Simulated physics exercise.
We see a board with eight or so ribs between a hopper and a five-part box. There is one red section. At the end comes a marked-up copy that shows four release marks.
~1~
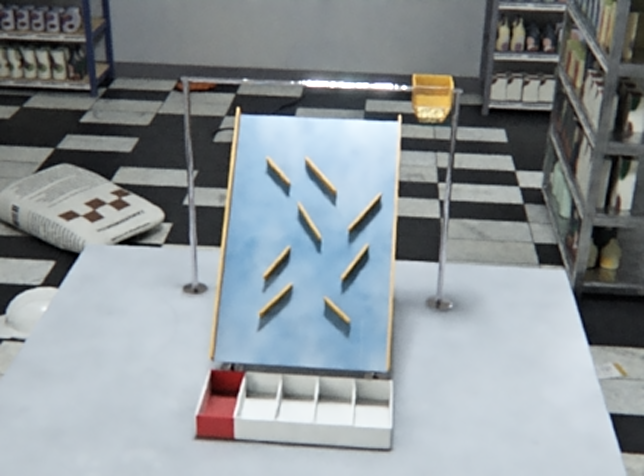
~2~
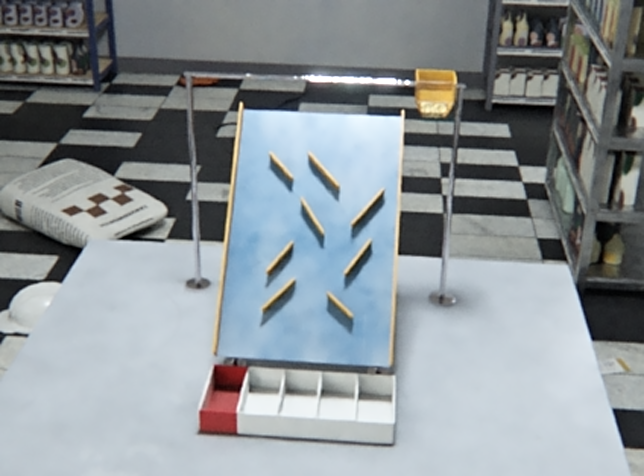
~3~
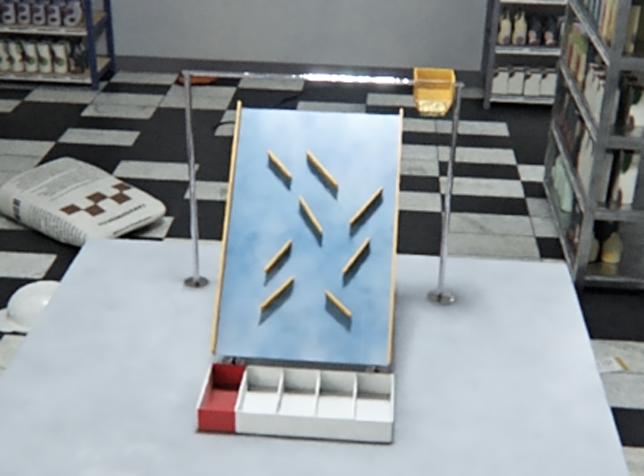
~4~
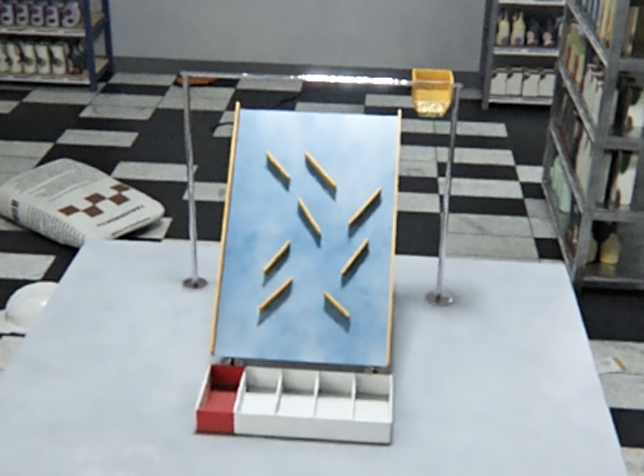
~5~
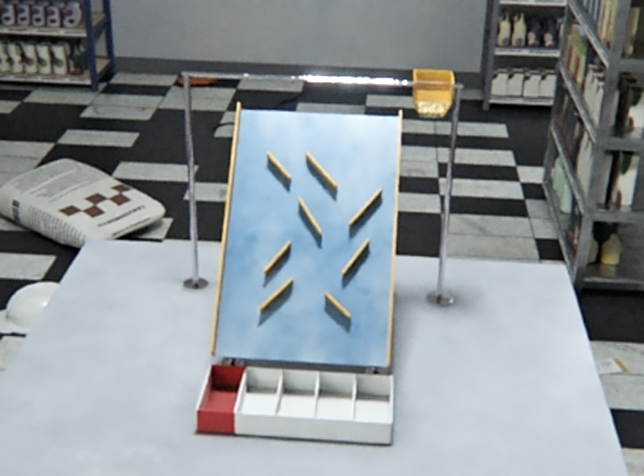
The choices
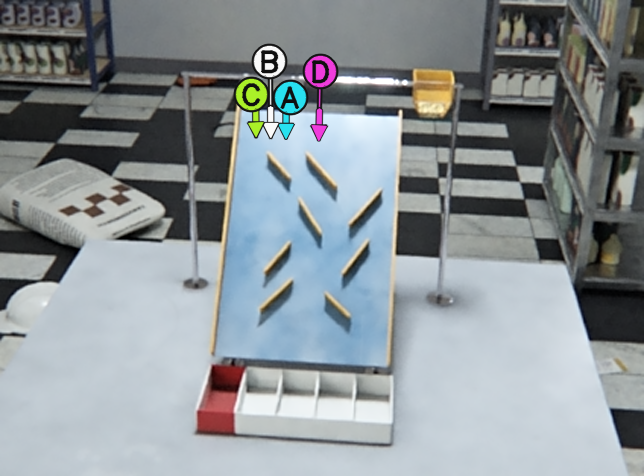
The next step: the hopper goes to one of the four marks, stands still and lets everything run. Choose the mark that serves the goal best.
C.
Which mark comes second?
That is mark B.
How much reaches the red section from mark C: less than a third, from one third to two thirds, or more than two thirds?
Mark C gives more than two thirds.
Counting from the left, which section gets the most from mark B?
It is the first one.
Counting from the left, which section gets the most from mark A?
The fifth from the left.
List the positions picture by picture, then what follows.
The first frame shows hopper near (430, 116), soya beans, door shut.
The second frame shows ribs (270, 152) to (292, 177), (309, 151) to (339, 186), (301, 197) to (323, 232).
The third frame shows ribs (350, 222) to (382, 187), (265, 270) to (290, 240), (343, 272) to (369, 238).
The fourth frame shows ribs (259, 309) to (291, 278), (324, 292) to (349, 315).
The fifth frame shows red section near (216, 420), number 1 of 5 from the left.
On the marked copy, mark A meets the board at (286, 133); mark B meets the board at (270, 132); mark C meets the board at (255, 131); mark D meets the board at (318, 134).
Choosing A, close to a quarter in the red section, the bulk in other sections.
Choosing B, close to half in the red section, close to half in other sections, only a few outside the box.
Choosing C, the bulk in the red section, close to a quarter in other sections.
Choosing D, a small share in the red section, the bulk in other sections, a small share outside the box.
